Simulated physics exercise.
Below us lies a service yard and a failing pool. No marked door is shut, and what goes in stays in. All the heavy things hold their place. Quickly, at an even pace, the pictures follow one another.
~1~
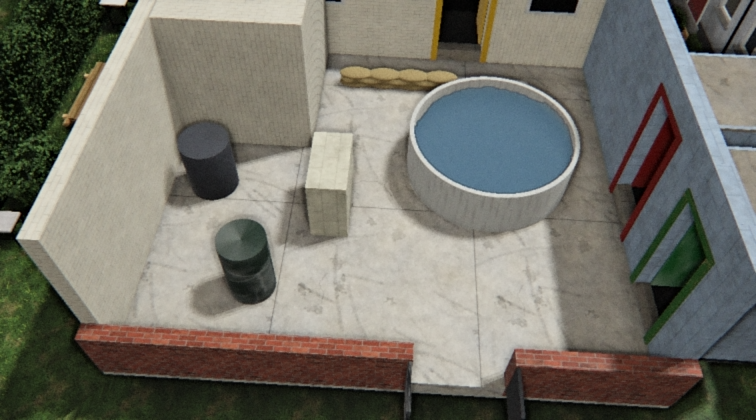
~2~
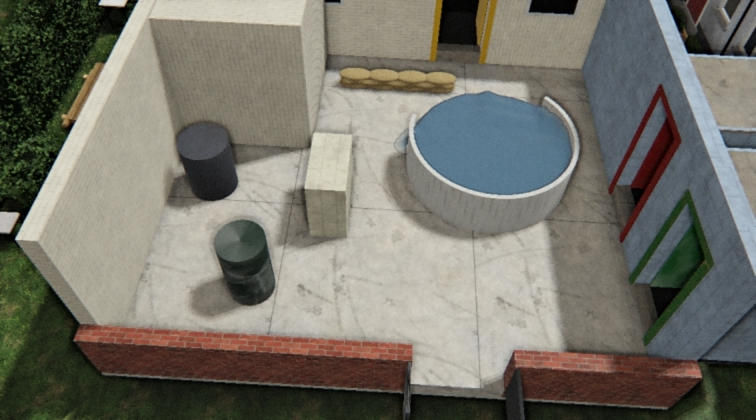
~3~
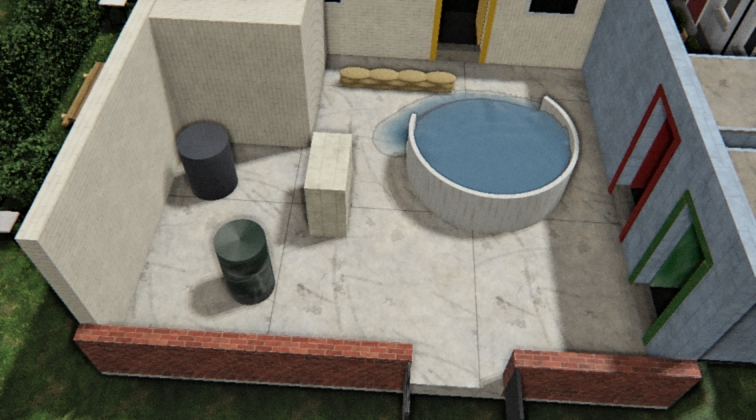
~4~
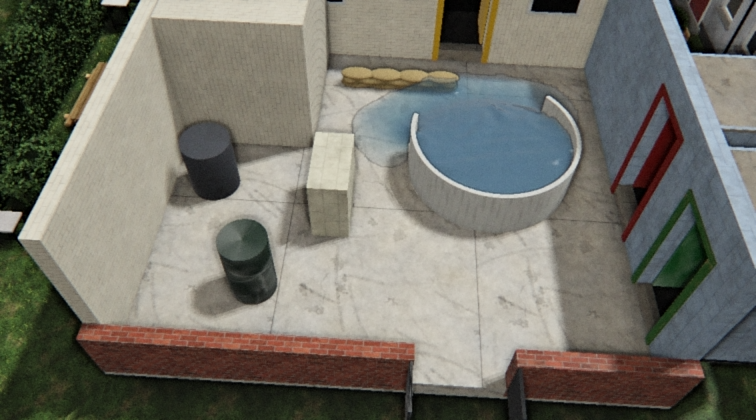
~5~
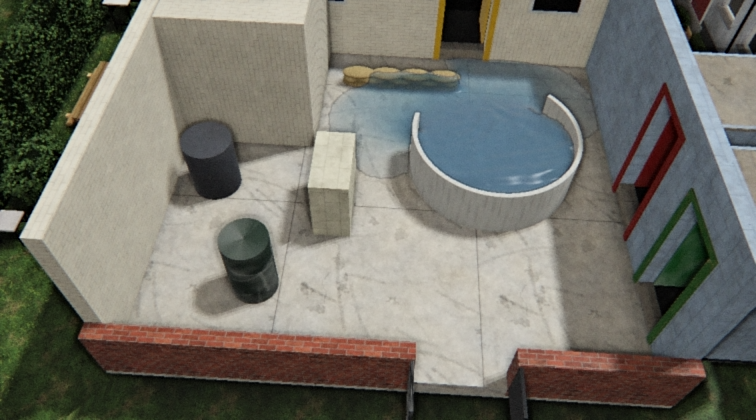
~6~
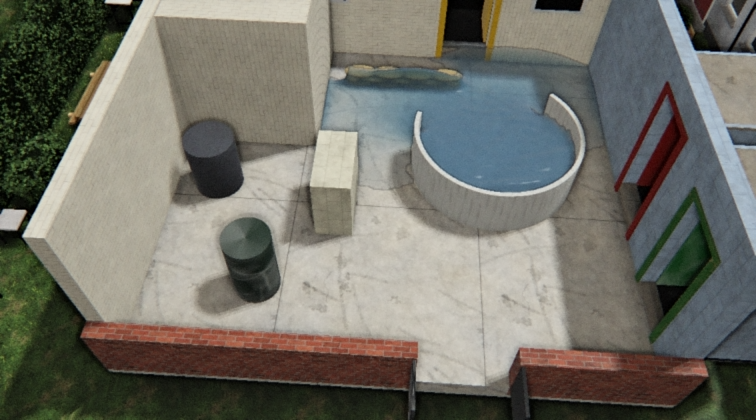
At first, a round pool full of blue water stands whole in a walled yard. Then a section of its far side is gone, and water pours through the gap, spreading left and back across the pale paving, around the tan sacks and up to the wall near the yellow-framed doorway.
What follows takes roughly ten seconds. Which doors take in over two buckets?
Outcome: Yellow door: Exceeds it; green door: Exceeds it; red door: Does not exceed it.
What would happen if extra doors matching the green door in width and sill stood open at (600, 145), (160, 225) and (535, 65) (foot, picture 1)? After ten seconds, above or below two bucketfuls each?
Going door by door: The first runs past the limit, the second remains below the limit, the third runs past the limit.
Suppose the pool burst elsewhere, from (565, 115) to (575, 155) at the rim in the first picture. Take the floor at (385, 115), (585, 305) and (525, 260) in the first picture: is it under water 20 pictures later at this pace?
In the order given: Untouched, swamped and swamped.
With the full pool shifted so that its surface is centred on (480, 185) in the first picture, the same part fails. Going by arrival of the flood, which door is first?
Door noted: The yellow door.
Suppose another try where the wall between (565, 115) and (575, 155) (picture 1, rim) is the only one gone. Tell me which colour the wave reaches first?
I'd say the red one.
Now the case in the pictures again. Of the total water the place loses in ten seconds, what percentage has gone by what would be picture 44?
Roughly 45 percent.
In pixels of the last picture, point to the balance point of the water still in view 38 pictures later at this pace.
I'd put my finger on (466, 170).
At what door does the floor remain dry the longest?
Result: The green-painted one.
A moment on, water covers 30 % of the floor; the yellow door over two buckets in, the green door not reached, the red door not reached.
Next, water covers 40 % of the floor; the yellow door far over two buckets in, the green door not reached, the red door not reached.
Then, water covers 65 % of the floor; the yellow door far over two buckets in, the green door wet at the sill, nothing in, the red door wet at the sill, nothing in.
Later, water covers 95 % of the floor; the yellow door far over two buckets in, the green door wet at the sill, nothing in, the red door wet at the sill, nothing in.
In the end, water covers 95 % of the floor; the yellow door far over two buckets in, the green door over two buckets in, the red door wet at the sill, nothing in.
